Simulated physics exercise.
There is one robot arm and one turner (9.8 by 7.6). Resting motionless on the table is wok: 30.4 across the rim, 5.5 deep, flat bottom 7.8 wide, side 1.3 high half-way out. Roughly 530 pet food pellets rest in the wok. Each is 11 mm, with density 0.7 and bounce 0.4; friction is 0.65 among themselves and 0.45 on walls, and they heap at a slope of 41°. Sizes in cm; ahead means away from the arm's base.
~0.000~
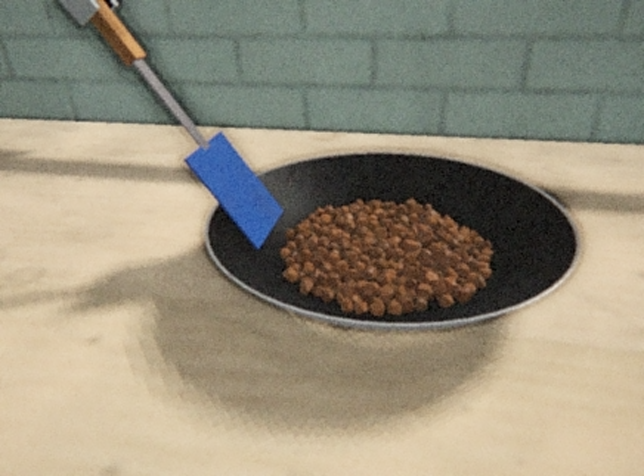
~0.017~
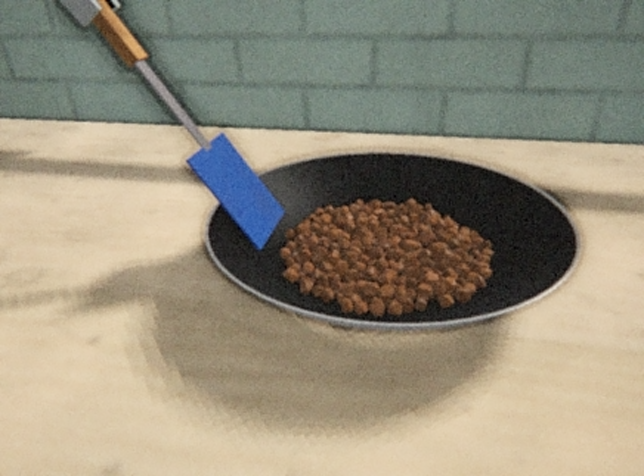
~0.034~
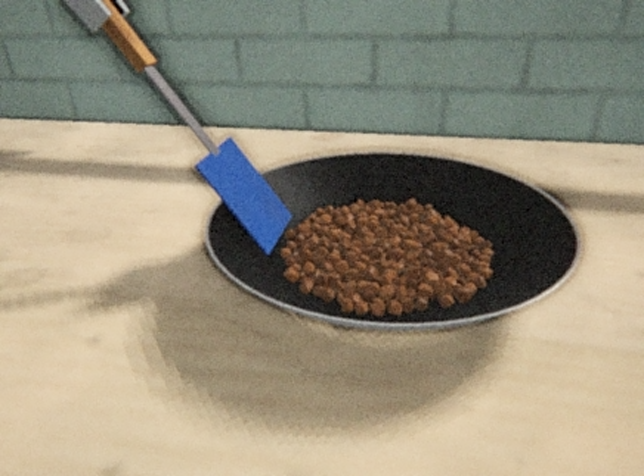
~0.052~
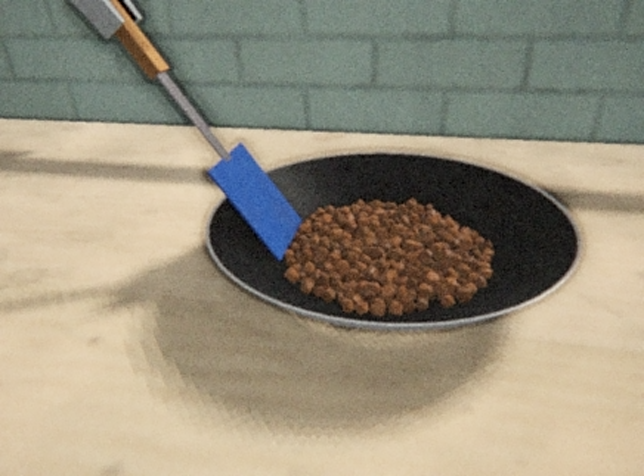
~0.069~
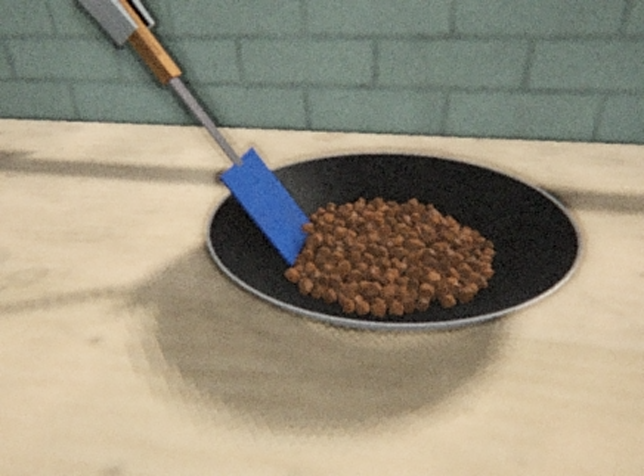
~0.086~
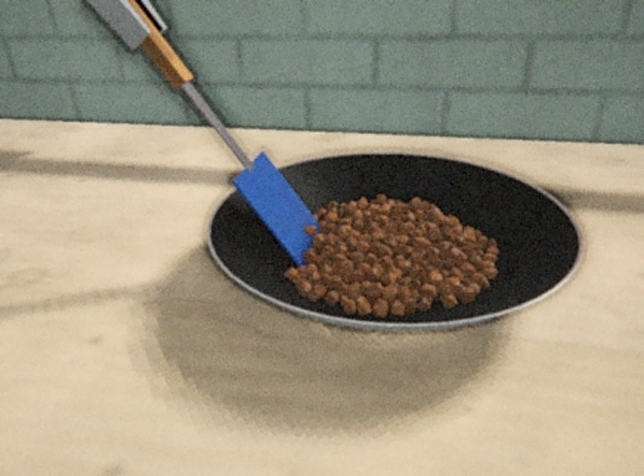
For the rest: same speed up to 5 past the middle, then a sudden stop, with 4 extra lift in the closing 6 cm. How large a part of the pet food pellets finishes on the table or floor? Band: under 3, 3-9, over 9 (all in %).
Under 3 %.
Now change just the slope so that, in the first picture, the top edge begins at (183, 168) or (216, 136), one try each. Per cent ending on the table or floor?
Around 0 per cent, then around 0 per cent.
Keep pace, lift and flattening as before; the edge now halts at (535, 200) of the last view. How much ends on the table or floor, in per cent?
Close to 25 per cent finishes on the table or floor.
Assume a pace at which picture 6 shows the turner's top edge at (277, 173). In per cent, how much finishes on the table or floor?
Near 5 in a hundred.
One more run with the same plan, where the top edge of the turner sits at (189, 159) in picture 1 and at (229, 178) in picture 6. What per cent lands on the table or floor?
Some 0 percent ends up on the table or floor.
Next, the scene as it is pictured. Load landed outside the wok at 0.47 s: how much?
My estimate is roughly 0 %.
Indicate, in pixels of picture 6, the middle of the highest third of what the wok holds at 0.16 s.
Centre estimated at around (423, 240).
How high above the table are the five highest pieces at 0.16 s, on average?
They are near 4 cm up.
After 0.16 s, sloping 55°, highest piece 4 above the table; 528 in the wok.
After 0.23 s, sloping 55°, highest piece 6 above the table; 528 in the wok.
After 0.47 s, sloping 55°, highest piece 6 above the table; 528 in the wok.
After 1.52 s, sloping 55°, highest piece 6 above the table; 528 in the wok.
At rest, 528 in the wok. That is 0 % on the table or floor.
